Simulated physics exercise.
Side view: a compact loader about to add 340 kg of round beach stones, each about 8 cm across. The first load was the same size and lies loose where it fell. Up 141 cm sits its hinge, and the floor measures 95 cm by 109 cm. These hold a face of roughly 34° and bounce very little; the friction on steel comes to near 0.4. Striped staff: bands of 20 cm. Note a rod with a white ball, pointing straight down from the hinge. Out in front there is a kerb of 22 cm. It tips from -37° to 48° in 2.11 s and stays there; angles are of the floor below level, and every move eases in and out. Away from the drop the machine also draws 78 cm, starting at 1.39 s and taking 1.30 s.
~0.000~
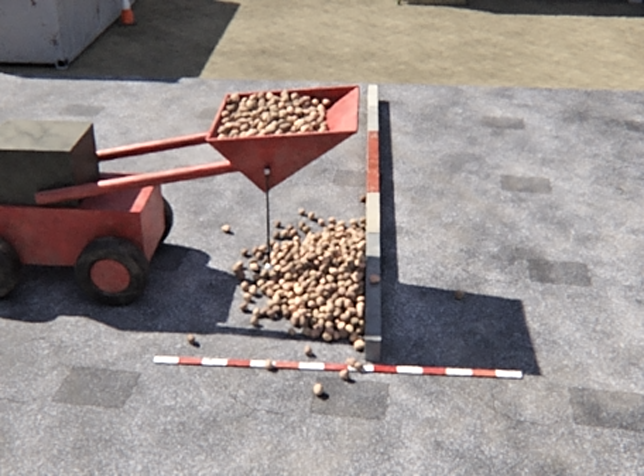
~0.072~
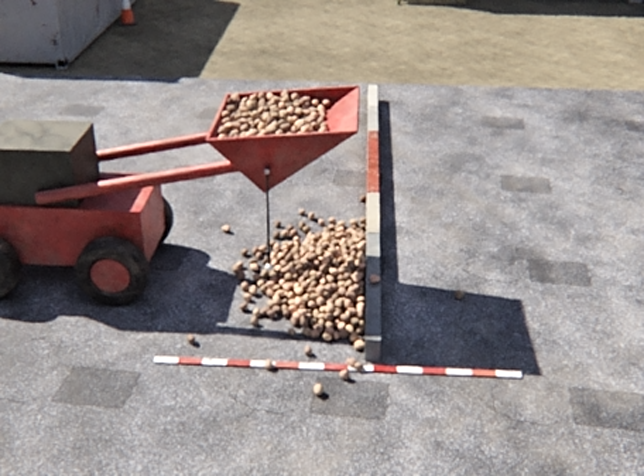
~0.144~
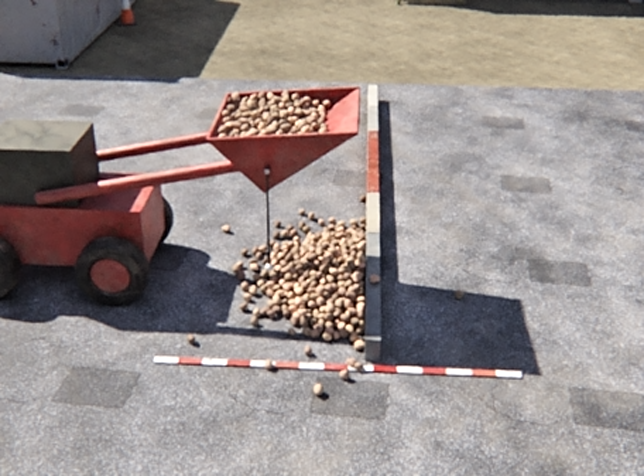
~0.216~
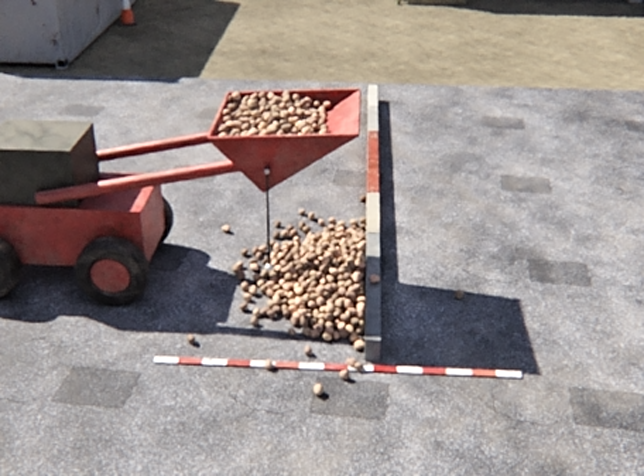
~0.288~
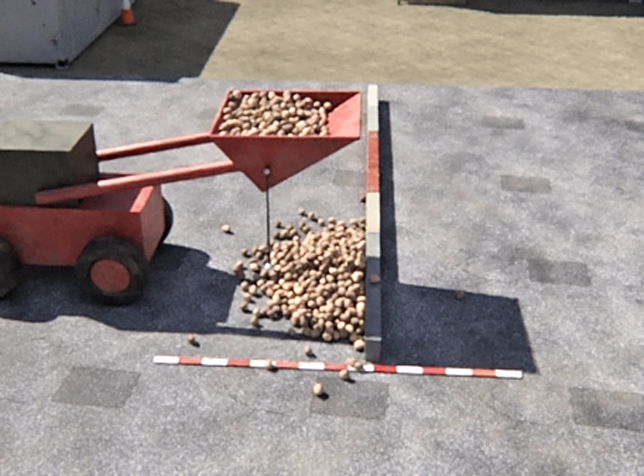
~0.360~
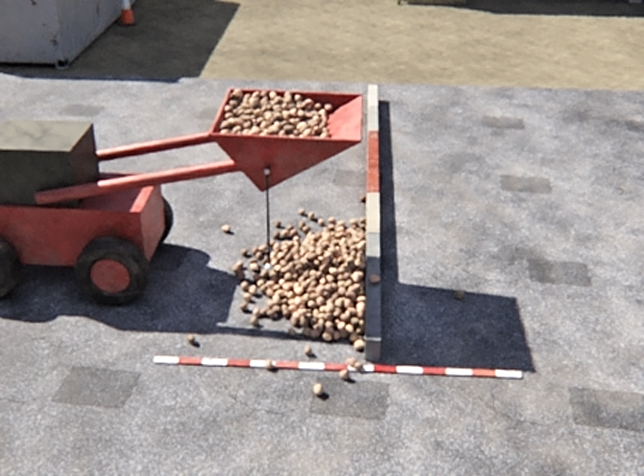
A red loader held a bucket heaped with round brown stones above a loose pile beside an upright kerb, and the bucket tilted back very slightly while everything else stayed practically still.
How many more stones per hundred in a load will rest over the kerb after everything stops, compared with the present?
I would say 16 per hundred.
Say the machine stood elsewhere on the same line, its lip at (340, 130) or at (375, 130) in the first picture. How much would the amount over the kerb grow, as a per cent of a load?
First some 5, then 35 per cent.
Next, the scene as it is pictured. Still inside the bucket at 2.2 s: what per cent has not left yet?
Some 0 percent, roughly.
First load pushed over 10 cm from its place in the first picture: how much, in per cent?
15 %.
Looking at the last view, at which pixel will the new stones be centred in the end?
I'd put their centre close to (340, 263).
After 1.6 s the floor is at 35°; in per cent of one load, 83 in the bucket, 116 on this side of the kerb; the foremost stones are at (380, 237).
After 2.2 s the floor is at 48°; in per cent of one load, 0 in the bucket, 186 on this side of the kerb, 14 over the kerb; the foremost stones are at (464, 297).
After 3.1 s the floor is at 48°; in per cent of one load, 0 in the bucket, 184 on this side of the kerb, 16 over the kerb; the foremost stones are at (511, 298).
After 5.8 s the floor is at 48°; in per cent of one load, 0 in the bucket, 183 on this side of the kerb, 17 over the kerb; the foremost stones are at (511, 298). Net gain over the kerb, 16.
